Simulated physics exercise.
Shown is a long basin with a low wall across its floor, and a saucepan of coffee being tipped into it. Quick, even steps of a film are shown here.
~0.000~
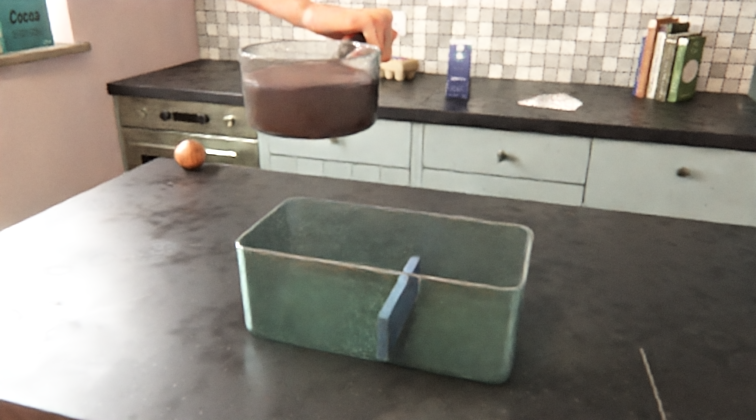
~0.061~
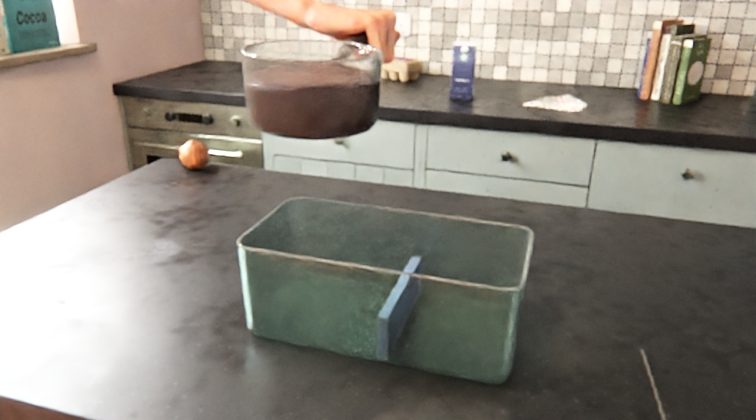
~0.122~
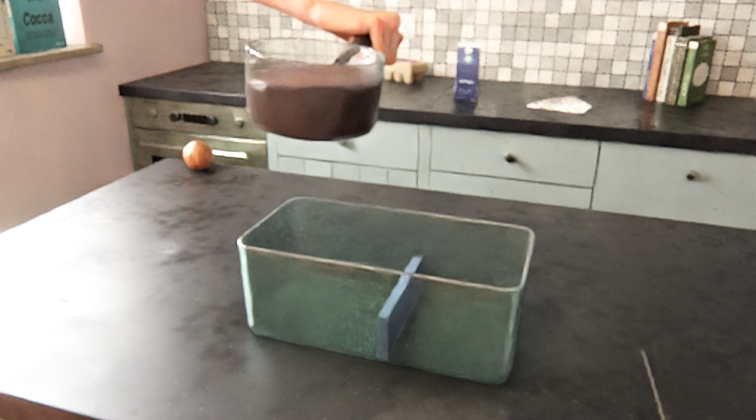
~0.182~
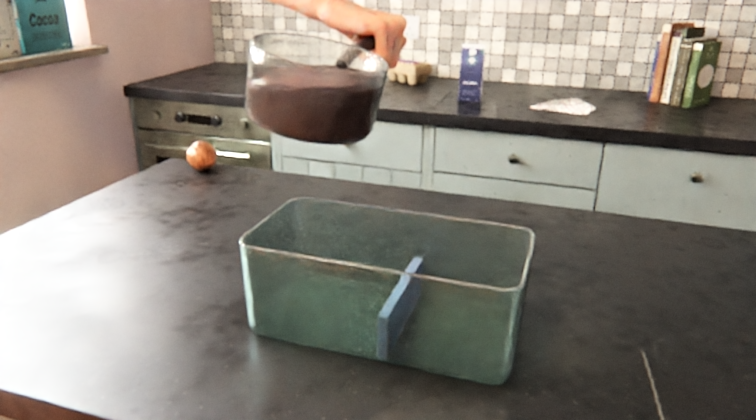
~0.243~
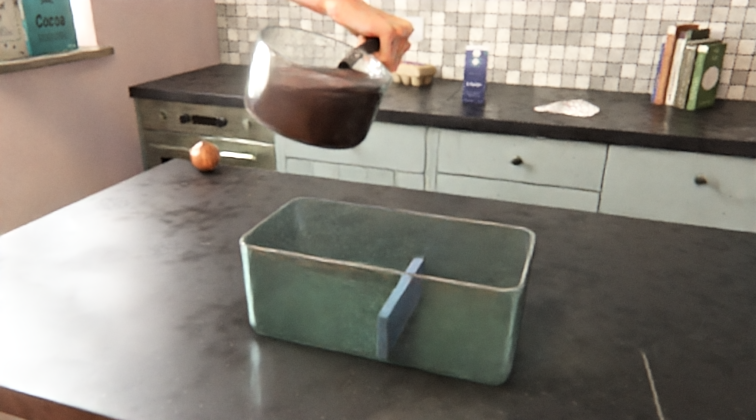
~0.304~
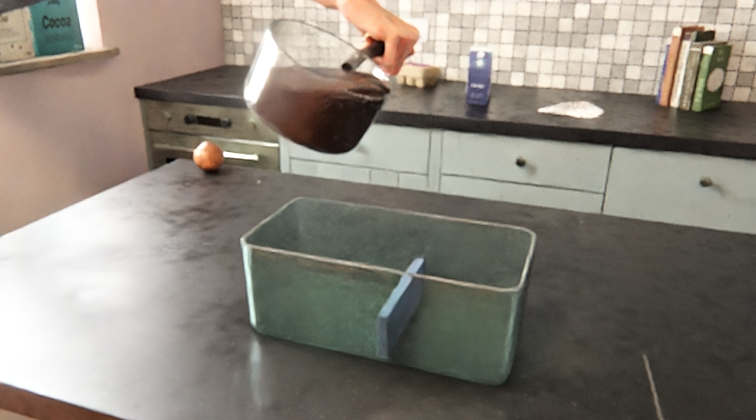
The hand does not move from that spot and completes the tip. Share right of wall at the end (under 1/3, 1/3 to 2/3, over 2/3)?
I expect the share right of the wall to be beyond two thirds.
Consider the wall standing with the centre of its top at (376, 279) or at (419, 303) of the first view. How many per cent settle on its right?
The first one comes to 95 percent, while the second comes to 55 percent.
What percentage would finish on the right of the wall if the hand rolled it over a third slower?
Around 85 per cent ends up there.
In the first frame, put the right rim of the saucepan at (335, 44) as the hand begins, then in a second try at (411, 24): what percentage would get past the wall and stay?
The first start yields 30 per cent, the second 90 per cent.
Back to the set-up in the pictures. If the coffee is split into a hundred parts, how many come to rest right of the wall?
Roughly 85 %.
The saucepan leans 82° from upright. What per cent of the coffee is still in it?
Remaining fraction: Approx. 45 %.
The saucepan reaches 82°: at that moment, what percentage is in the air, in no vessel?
Share in flight: Approx. 40 %.
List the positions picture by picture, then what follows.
The first frame shows tilt 0°; pouring edge (376, 55); surface from (255, 70) to (375, 78); the long basin's rim runs from (263, 220) to (529, 258); the wall's top is at (401, 285).
The second frame shows tilt 1°; pouring edge (378, 57); surface from (258, 70) to (376, 79).
The third frame shows tilt 5°; pouring edge (381, 63); surface from (260, 70) to (378, 81).
The fourth frame shows tilt 12°; pouring edge (383, 72); surface from (261, 70) to (380, 82).
The fifth frame shows tilt 20°; pouring edge (386, 84); surface from (261, 70) to (385, 85).
The sixth frame shows tilt 30°; pouring edge (386, 98); surface from (259, 71) to (388, 89); 1 per cent is over the edge.
A moment on, the saucepan is tipped on its side and 43 per cent is still to pour, 0 is left of the wall and 15 right of it.
Next, the saucepan is tipped on its side and 13 per cent is still to pour, 5 is left of the wall and 69 right of it.
Then the saucepan is tipped on its side and 3 per cent is still to pour, 12 is left of the wall and 80 right of it.
Later the saucepan is tipped on its side and 1 per cent is still to pour, 15 is left of the wall and 83 right of it.
Finally, 16 per cent lies left of the wall, 83 right of it and 1 outside.
